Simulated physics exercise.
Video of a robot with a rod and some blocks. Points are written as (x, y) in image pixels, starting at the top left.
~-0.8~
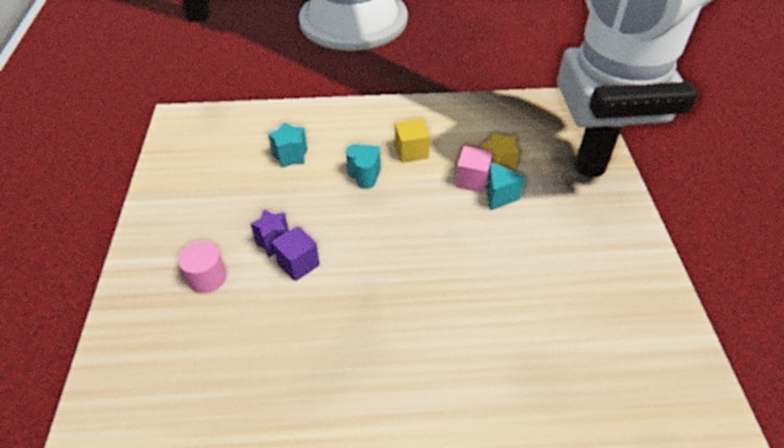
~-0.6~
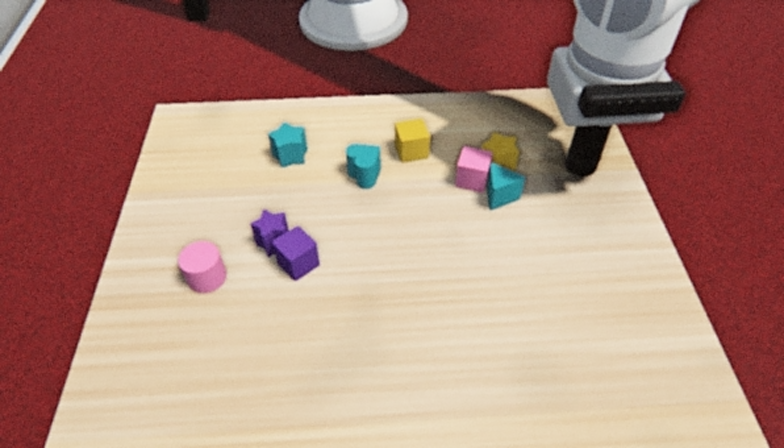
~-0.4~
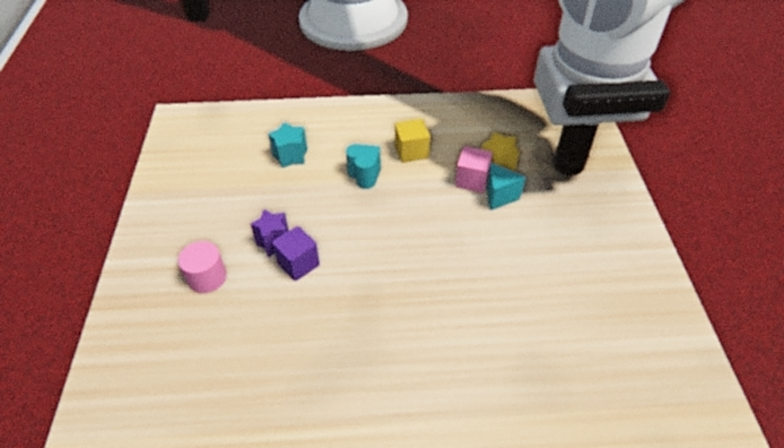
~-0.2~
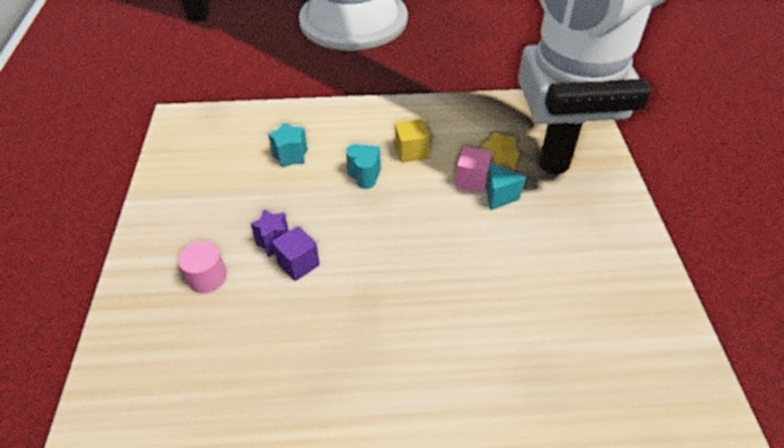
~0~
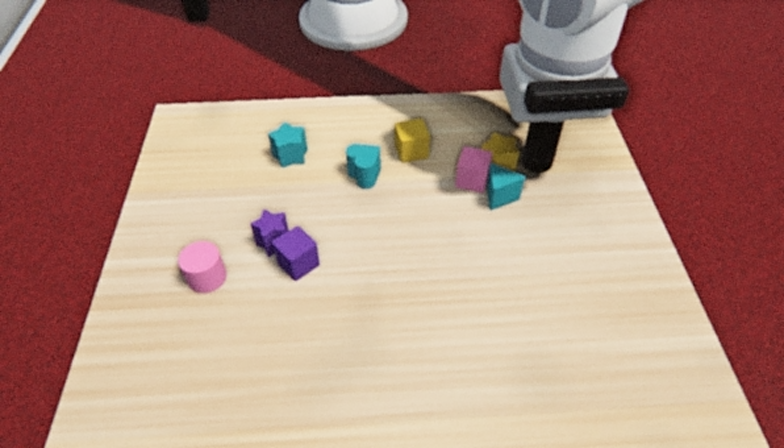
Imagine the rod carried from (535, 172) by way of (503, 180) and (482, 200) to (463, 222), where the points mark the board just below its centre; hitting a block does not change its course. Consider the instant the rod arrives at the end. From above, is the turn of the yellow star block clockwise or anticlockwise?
Viewed from above, clockwise.
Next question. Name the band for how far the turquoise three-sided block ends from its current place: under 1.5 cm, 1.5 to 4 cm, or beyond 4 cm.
Result: Over 4 cm.
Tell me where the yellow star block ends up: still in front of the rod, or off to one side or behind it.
I think it loses its spot in front.
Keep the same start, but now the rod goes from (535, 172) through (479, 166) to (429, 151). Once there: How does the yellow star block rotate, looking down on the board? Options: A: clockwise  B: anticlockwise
A: Clockwise.
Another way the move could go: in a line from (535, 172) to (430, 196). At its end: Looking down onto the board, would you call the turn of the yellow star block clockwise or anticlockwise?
My prediction: CW.
The first path, step by step. One third of the way, rod at (504, 172); pink square block at (462, 157), turned 50° anticlockwise; yellow star block at (486, 142), turned 55° clockwise.
Two thirds of the way, rod at (483, 191); pink square block at (460, 157), turned 45° anticlockwise; yellow star block at (485, 142), turned 60° clockwise; turquoise three-sided block at (494, 198), turned 50° anticlockwise.
At the end, rod at (464, 213); pink square block at (460, 157), turned 45° anticlockwise; yellow star block at (485, 142), turned 60° clockwise; turquoise three-sided block at (493, 211), turned 80° anticlockwise.
